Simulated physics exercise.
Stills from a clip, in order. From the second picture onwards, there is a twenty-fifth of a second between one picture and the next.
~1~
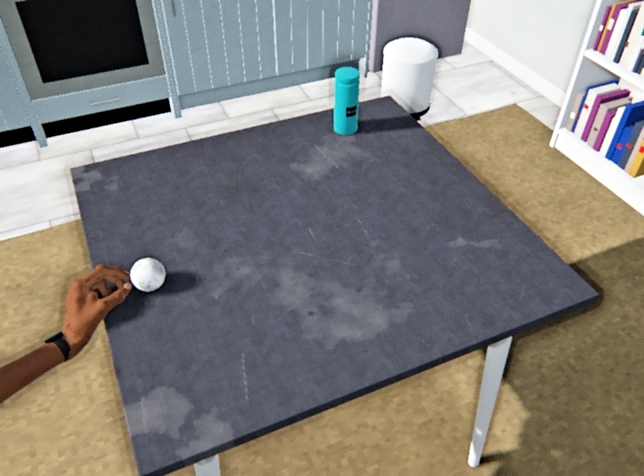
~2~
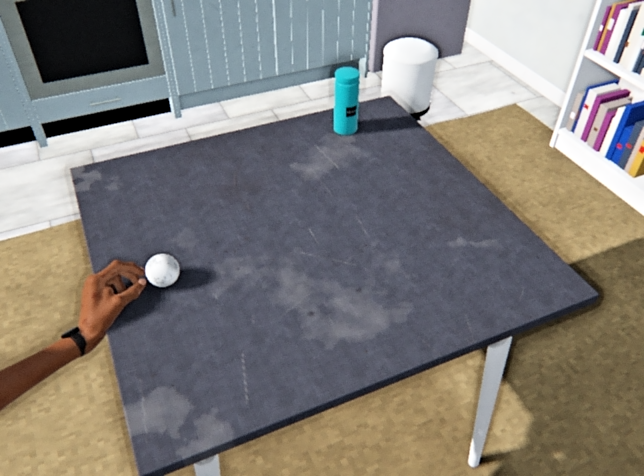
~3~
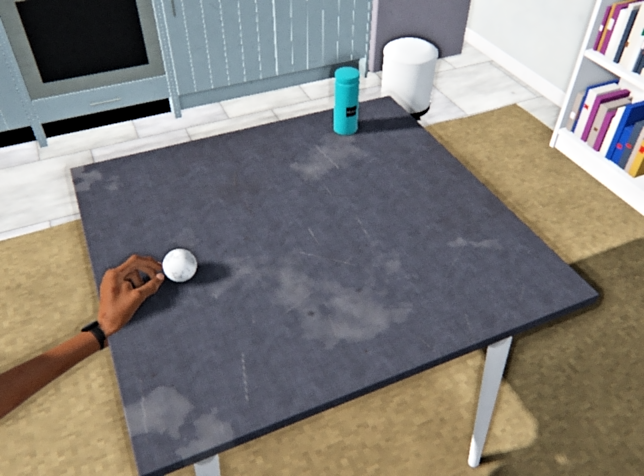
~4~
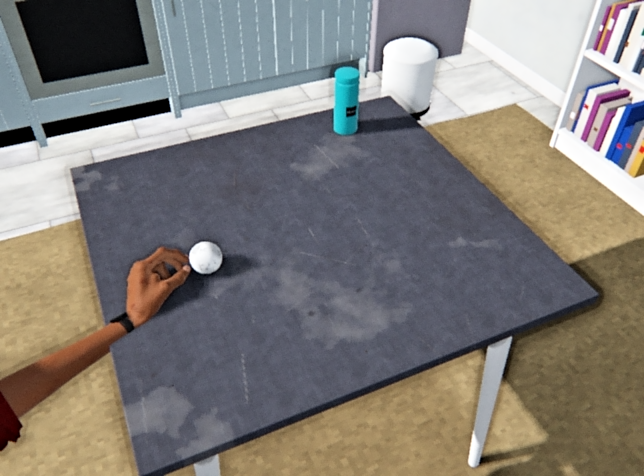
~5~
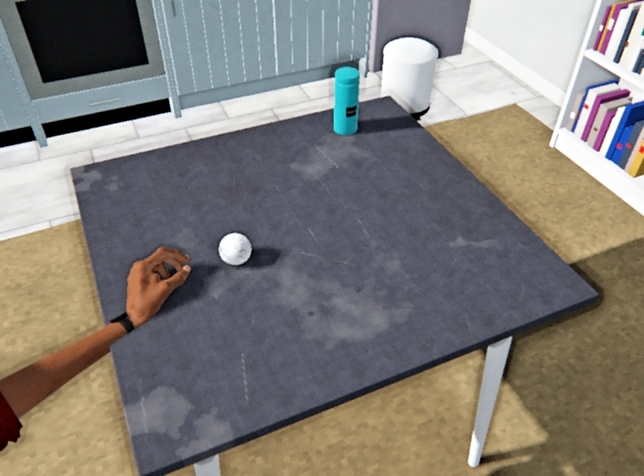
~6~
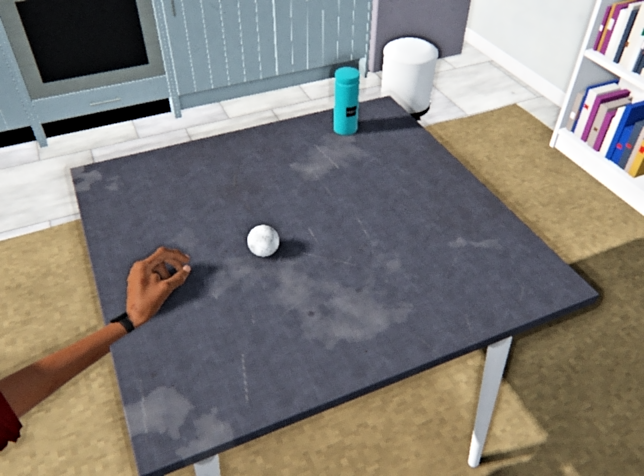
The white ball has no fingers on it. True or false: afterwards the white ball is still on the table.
False.
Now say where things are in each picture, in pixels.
The first frame shows under the hand; white ball (148, 275).
The second frame shows under the hand; white ball (163, 270).
The third frame shows under the hand; white ball (180, 265).
The fourth frame shows white ball (206, 258).
The fifth frame shows white ball (236, 249) shifted about its own width.
The sixth frame shows white ball (264, 241) shifted well along.
Then, 0.30 s on from there, white ball shifted well along near (443, 188).
Then, 0.60 s on from there, white ball now off the table.
In the end, off the table, white ball.
